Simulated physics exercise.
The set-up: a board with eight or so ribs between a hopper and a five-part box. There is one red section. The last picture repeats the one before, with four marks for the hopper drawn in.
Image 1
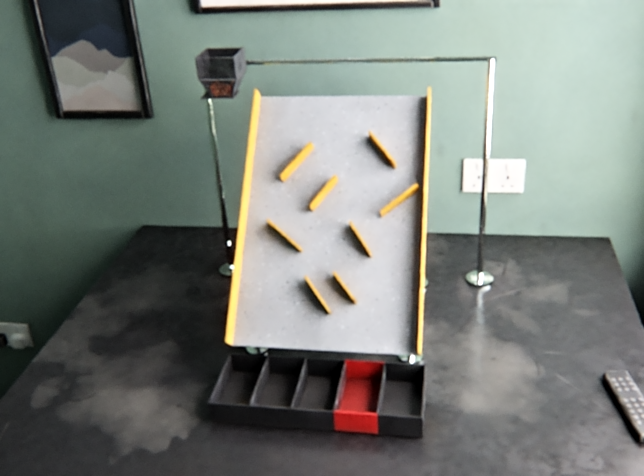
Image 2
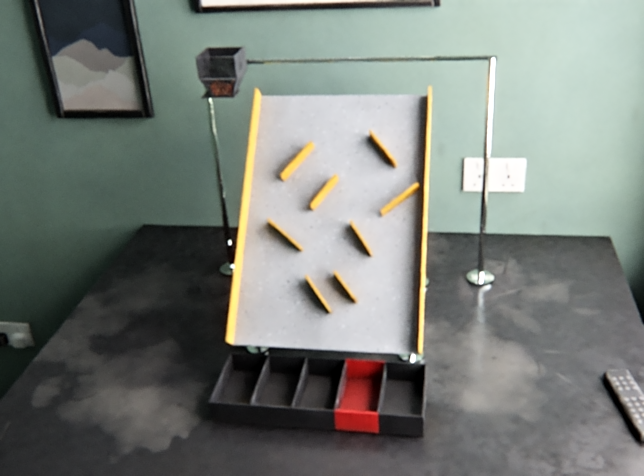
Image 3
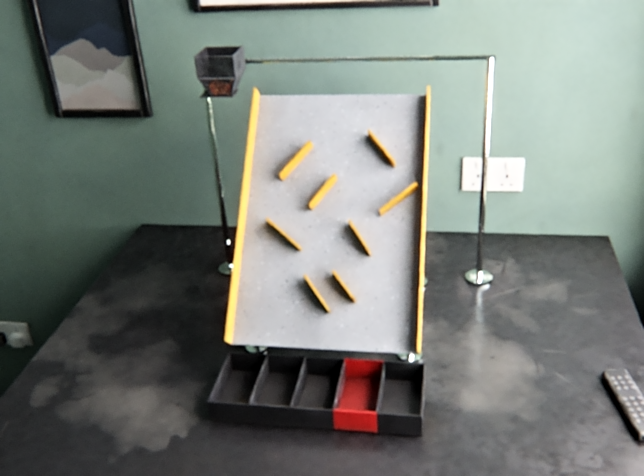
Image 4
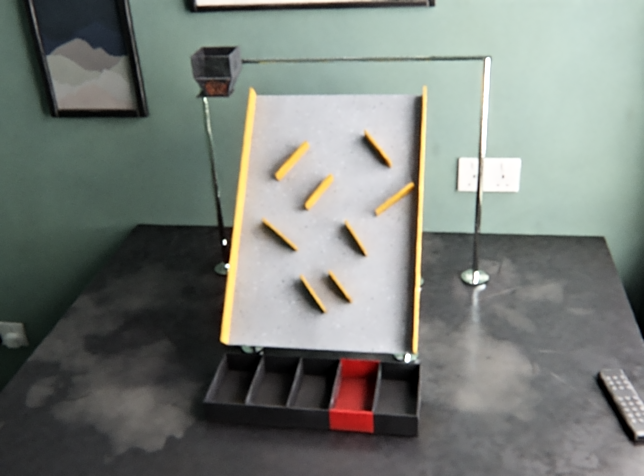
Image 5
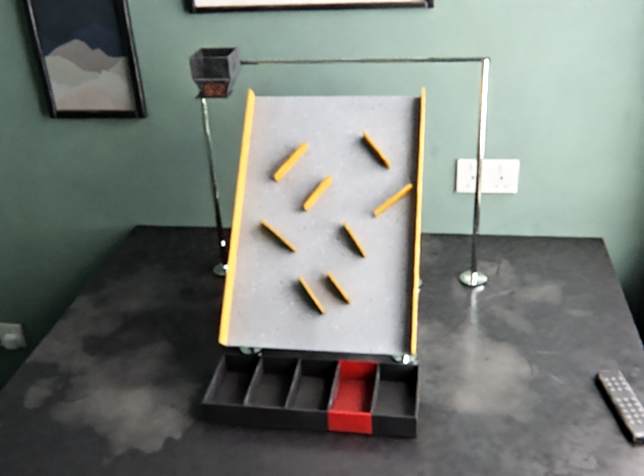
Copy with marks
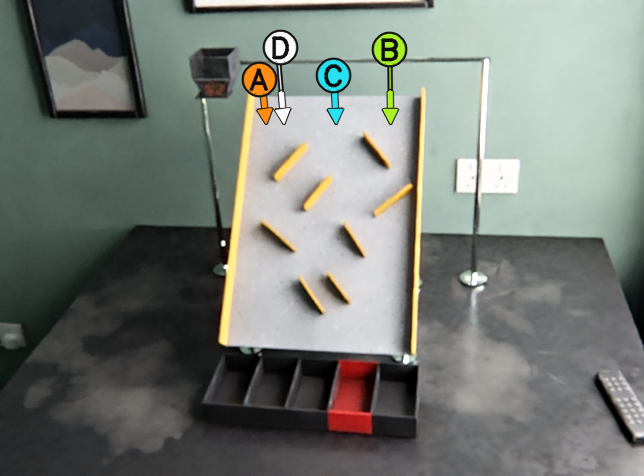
In this clip, a tilted grey board with yellow ribs stands on a dark table between a small raised hopper and a five-part box with one red section; nothing on it moves, and only the view shifts very slightly.
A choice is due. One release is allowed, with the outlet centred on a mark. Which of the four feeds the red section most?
The answer is mark C.
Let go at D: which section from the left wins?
The first from the left.
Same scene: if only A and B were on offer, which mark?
That would be A.
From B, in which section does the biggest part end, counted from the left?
It is the fifth one.
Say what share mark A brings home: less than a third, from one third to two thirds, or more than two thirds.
Less than a third.
On the marked copy, mark A meets the board at (265, 118); mark B meets the board at (390, 118); mark C meets the board at (335, 118); mark D meets the board at (283, 118).
With A, roughly a quarter in the red section, the larger part in other sections.
With B, just a few in the red section, almost all in other sections, just a few held on the board.
With C, roughly half in the red section, roughly half in other sections.
With D, just a few in the red section, almost all in other sections, about a tenth outside the box.
